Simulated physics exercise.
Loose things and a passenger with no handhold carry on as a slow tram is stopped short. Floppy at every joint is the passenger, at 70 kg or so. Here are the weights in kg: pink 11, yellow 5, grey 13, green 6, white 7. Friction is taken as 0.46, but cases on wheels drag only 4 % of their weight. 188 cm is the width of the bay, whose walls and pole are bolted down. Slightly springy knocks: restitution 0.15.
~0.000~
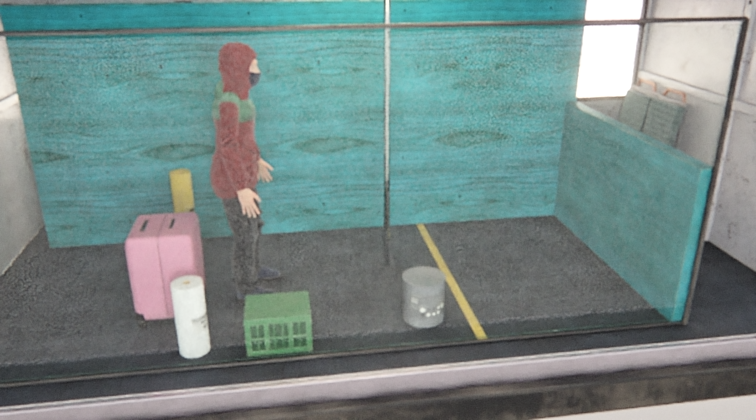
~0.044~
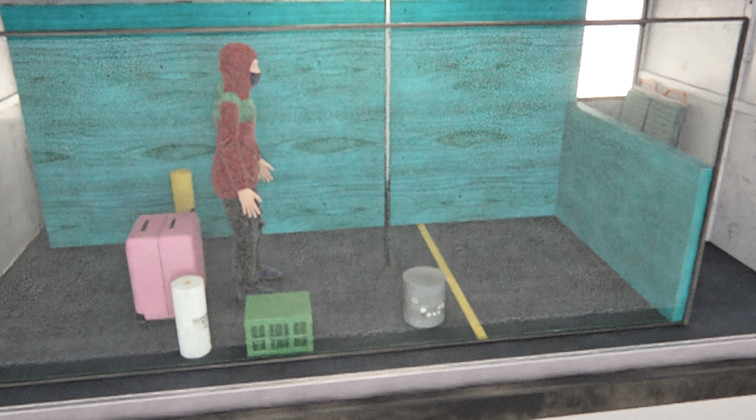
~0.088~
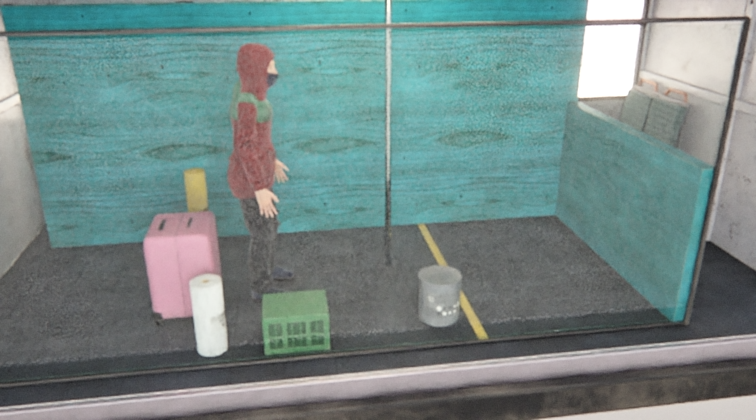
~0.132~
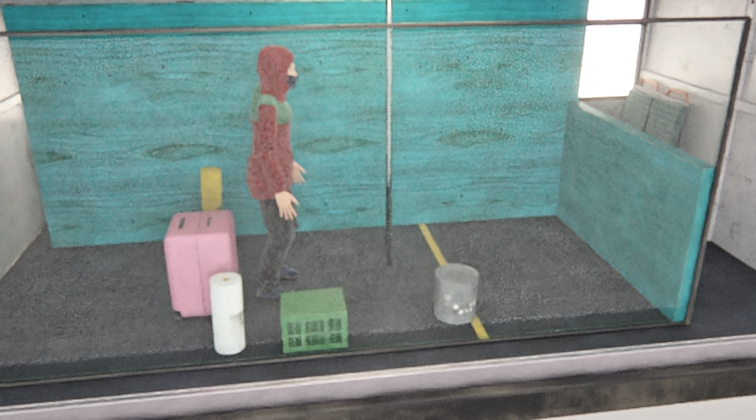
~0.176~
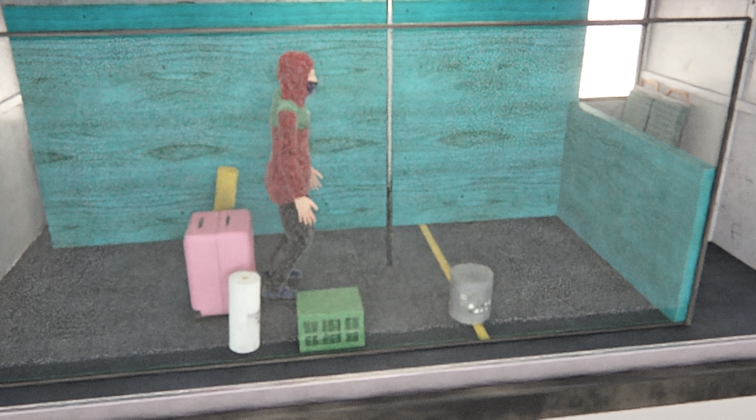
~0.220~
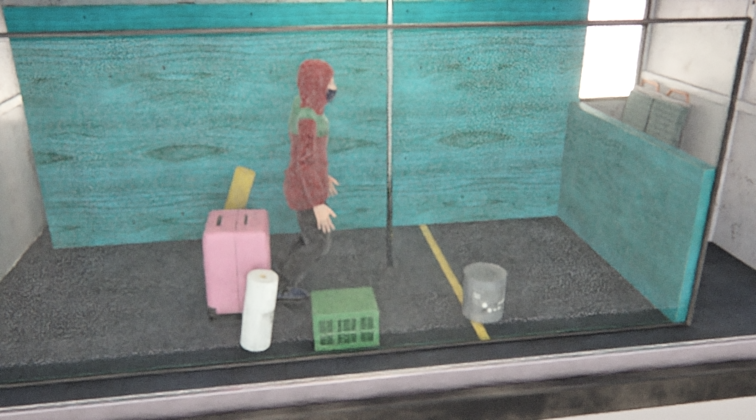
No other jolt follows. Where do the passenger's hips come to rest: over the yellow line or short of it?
The passenger's hips come to rest over the yellow line.
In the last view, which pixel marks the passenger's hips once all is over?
Close to (491, 264).
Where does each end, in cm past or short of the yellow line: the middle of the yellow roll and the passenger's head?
Yellow roll 110 short, passenger's head 80 past.
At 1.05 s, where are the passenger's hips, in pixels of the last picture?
Near (490, 261).
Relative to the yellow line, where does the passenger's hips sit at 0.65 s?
Some 5 cm short of it.
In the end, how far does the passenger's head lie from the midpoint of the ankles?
It ends up about 130 cm from head to the midpoint of the ankles.
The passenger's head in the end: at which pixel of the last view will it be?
It ends up at about (549, 243).
After 0.40 s the passenger's hips are 53 cm short of the yellow line, near (379, 228) in the last picture's view; the yellow roll 126 cm short of the yellow line, tilted 75°.
After 0.65 s the passenger's hips are 7 cm short of the yellow line, near (443, 262) in the last picture's view; the yellow roll 108 cm short of the yellow line, tilted 90°.
After 1.05 s the passenger's hips are 28 cm past the yellow line, near (490, 261) in the last picture's view.
By 2.0 s, yellow roll stops short of the yellow line; grey bucket crosses the yellow line; green crate stops short of the yellow line; white roll stops short of the yellow line; passenger's hips cross the yellow line; passenger's head crosses the yellow line.
